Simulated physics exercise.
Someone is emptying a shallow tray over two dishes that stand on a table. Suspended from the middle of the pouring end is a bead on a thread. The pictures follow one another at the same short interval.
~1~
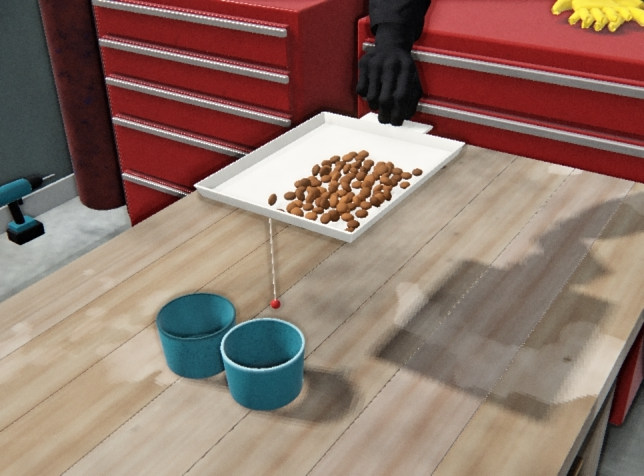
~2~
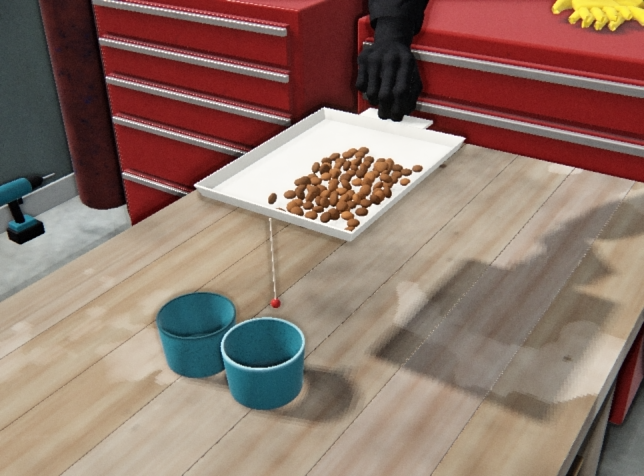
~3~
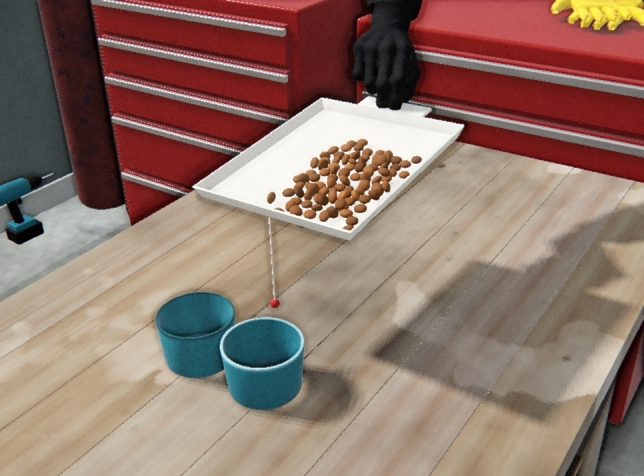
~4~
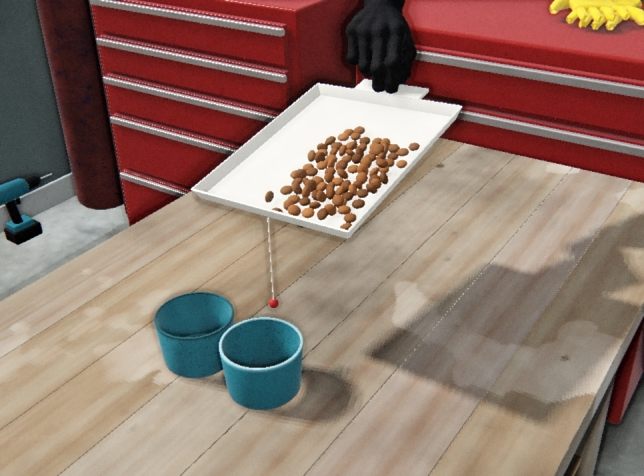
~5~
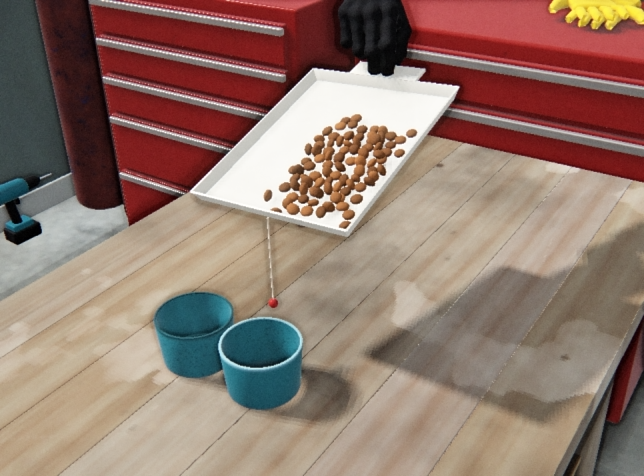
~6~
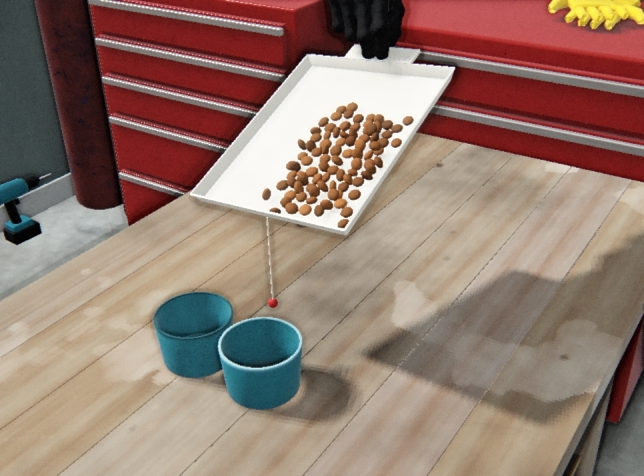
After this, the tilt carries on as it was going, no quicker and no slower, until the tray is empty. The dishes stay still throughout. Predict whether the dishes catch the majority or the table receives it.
The dishes catch the majority.
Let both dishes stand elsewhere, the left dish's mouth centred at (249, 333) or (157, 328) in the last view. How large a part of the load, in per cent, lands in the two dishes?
Close to 50 in a hundred first, close to 30 in a hundred second.
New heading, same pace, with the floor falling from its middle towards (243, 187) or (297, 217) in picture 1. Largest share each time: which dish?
Taking them in order: Left side, followed by right side.
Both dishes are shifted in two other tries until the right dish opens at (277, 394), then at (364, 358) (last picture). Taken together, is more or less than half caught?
Together the dishes get less than a half first, then less than a half.
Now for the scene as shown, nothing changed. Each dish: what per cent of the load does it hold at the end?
Left 40 %, right 50 %.
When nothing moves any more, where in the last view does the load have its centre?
Around (243, 373).
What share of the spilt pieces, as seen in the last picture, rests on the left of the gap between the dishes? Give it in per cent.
It comes out at roughly 70 percent.
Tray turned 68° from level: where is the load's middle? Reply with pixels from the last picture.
The load is centred near (261, 208).
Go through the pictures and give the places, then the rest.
Corners of the pouring end at (202, 184) and (350, 230), level; middle of the load at (346, 188), bits of dog kibble; left dish at (172, 353); right dish at (239, 384); bead on its thread at (276, 304), in the first picture.
Corners of the pouring end at (202, 184) and (350, 229), level; middle of the load at (346, 185), in the second picture.
Corners of the pouring end at (200, 185) and (348, 228), tipped barely, lowest at the left corner; middle of the load at (345, 181), in the third picture.
Corners of the pouring end at (198, 187) and (346, 227), tipped a little, lowest at the left corner; middle of the load at (343, 174), in the fourth picture.
Corners of the pouring end at (198, 189) and (344, 226), tipped clearly, lowest at the left corner; middle of the load at (340, 167), in the fifth picture.
Corners of the pouring end at (197, 191) and (343, 225), tipped clearly, lowest at the left corner; middle of the load at (337, 161); left dish at (169, 352); right dish at (236, 383), in the sixth picture.
Soon, tray tipped steeply; most on the tray; a small part in the air.
A while on, tray tipped past a quarter turn; about half in the right dish; about a third in the left dish; a small part outside both; a small part in the air.
Towards the end, tray tipped past a quarter turn; about half in the right dish; about a third in the left dish; about a quarter outside both.
Finally, tray tipped past a quarter turn; about half in the right dish; about a third in the left dish; about a quarter outside both.
